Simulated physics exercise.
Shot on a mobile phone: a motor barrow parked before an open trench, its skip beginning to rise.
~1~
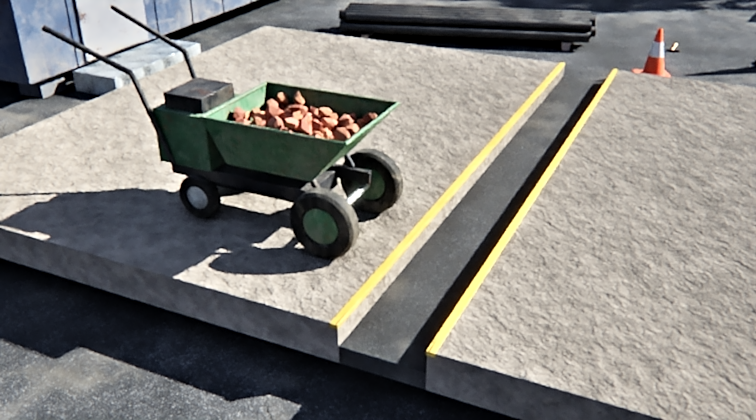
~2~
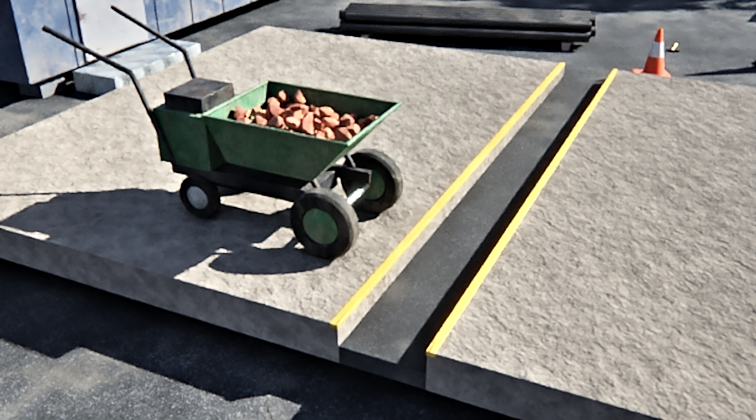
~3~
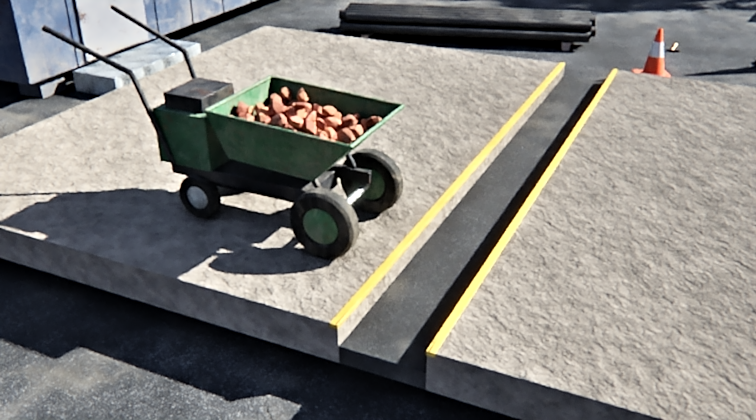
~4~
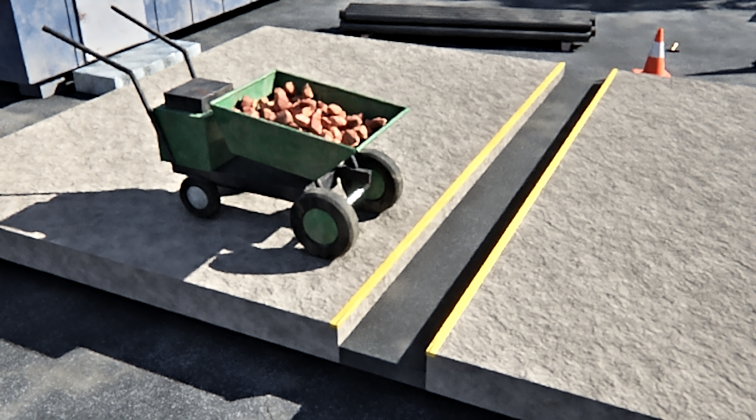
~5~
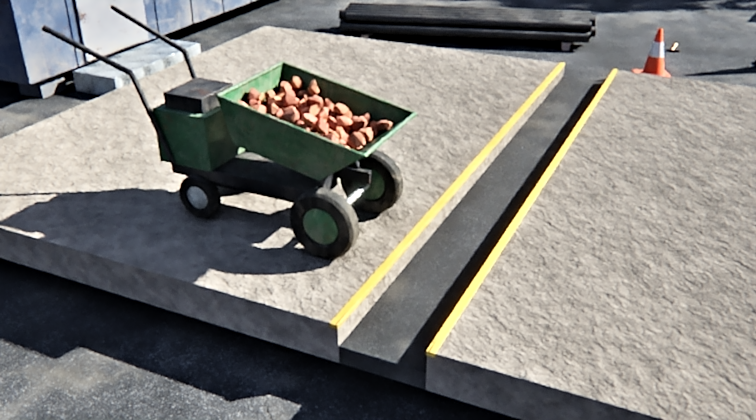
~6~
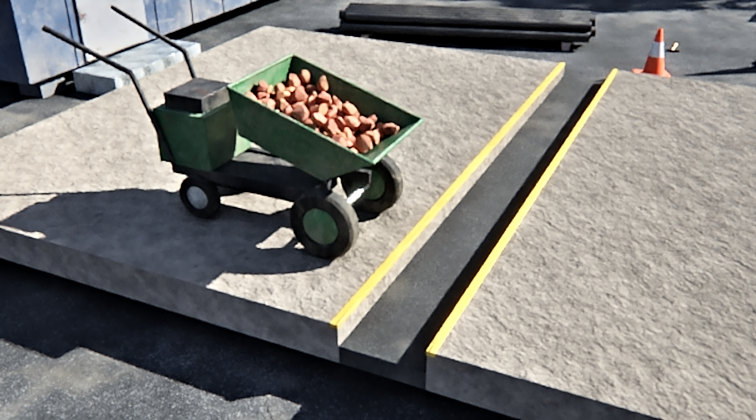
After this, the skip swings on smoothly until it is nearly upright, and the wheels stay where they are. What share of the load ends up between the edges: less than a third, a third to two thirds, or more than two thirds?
More than two thirds.
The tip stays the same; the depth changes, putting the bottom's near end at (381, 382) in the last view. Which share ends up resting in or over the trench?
Something close to 100 per cent.
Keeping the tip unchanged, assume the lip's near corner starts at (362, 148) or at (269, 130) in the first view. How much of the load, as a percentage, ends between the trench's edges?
Close to 60 in a hundred, and close to 50 in a hundred.
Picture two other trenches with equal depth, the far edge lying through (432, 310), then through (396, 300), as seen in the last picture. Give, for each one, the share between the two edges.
Result, try 1: 50 in a hundred; try 2: 0 in a hundred.
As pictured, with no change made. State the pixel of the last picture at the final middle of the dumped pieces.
Near (459, 264).
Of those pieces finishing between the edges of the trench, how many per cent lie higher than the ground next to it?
About 25 per cent.
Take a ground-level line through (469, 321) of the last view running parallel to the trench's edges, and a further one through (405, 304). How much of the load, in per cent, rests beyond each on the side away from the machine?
Estimate: 10 % and 70 %, respectively.
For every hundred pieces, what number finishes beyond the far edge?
Roughly 10 percent of the pieces, I think.
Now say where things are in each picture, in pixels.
Lip of the skip at (345, 145), level; top of the load at (295, 120), lumps of rubble; first edge of the trench at (362, 291); far edge at (454, 316), the trench nearly as wide as the skip, and shallow for its width, in the first picture.
Lip of the skip at (346, 145), level; top of the load at (288, 115), in the second picture.
Lip of the skip at (350, 147), tipped barely; top of the load at (291, 113), in the third picture.
Lip of the skip at (356, 151), tipped a little; top of the load at (282, 117), in the fourth picture.
Lip of the skip at (364, 156), tipped a little; top of the load at (288, 113), in the fifth picture.
Lip of the skip at (372, 163), tipped clearly; top of the load at (283, 96); first edge of the trench at (362, 291); far edge at (454, 316), in the sixth picture.
Soon after the last picture, skip tipped steeply; all in the skip.
A little later, skip tipped right over; about two thirds in the skip; about a quarter in or heaped over the trench; a stray few beyond it; a stray few falling.
Later still, skip tipped right over; a small part in the skip; most in or heaped over the trench; a small part beyond it.
At rest, skip tipped right over; a small part in the skip; most in or heaped over the trench; a small part beyond it.
